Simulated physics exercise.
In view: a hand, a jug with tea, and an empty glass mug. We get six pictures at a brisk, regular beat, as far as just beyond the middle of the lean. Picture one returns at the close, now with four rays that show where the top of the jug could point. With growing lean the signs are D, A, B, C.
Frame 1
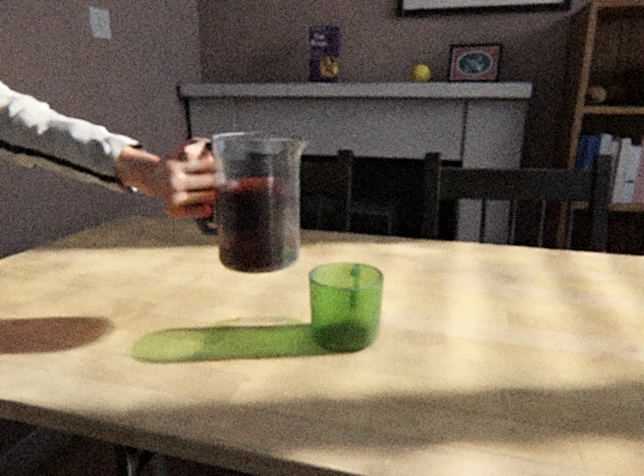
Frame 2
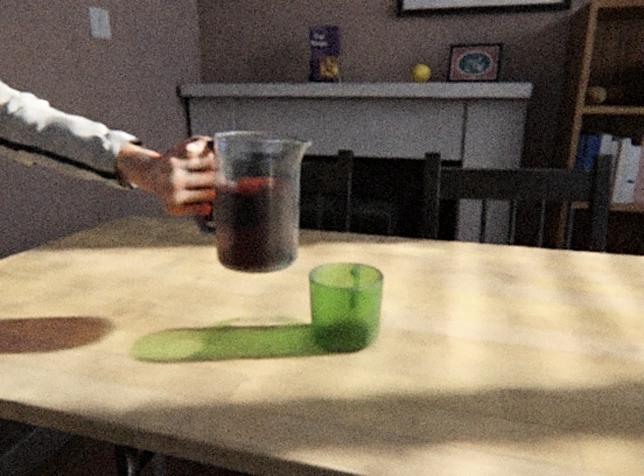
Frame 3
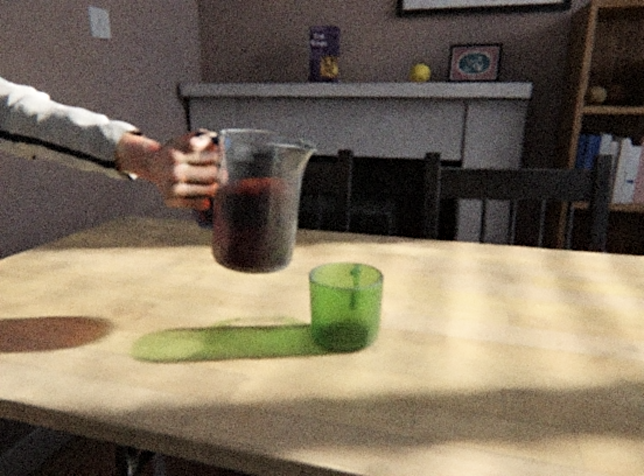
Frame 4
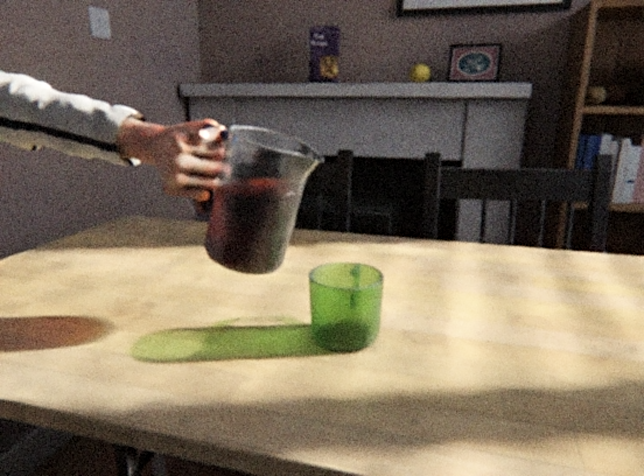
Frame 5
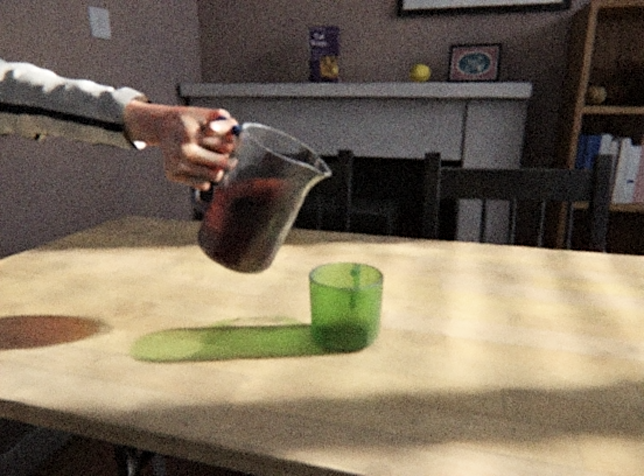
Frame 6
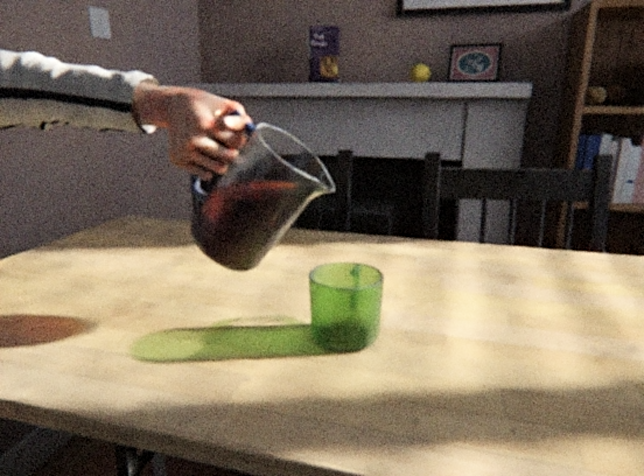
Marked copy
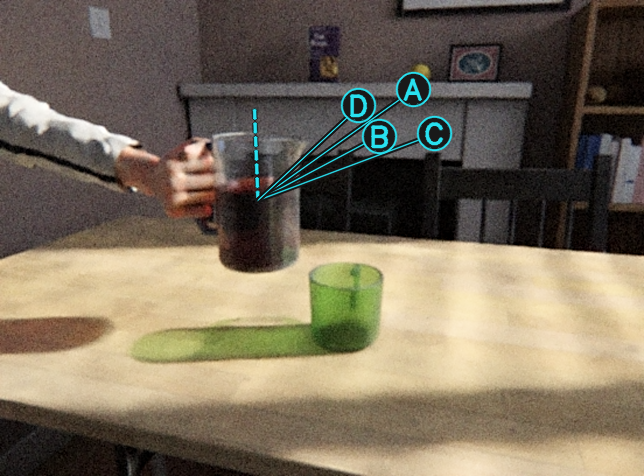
At a wooden table, a hand steadily tilts a jug of dark liquid rightward above a green glass.
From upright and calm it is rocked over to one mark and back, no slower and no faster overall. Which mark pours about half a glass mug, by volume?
The answer is tilt C.
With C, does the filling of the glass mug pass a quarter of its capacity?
Yes, clearly.
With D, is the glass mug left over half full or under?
Under half.
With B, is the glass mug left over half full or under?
Under.
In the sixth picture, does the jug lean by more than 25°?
Yes.
In cyan, A at (399, 99); B at (364, 143); C at (418, 140); D at (346, 117).
With A, the glass mug ends with about 11 % of what it can hold.
With B, the glass mug ends with about 26 % of what it can hold.
With C, the glass mug ends with about 46 % of what it can hold.
With D, the glass mug ends with about 3 % of what it can hold.
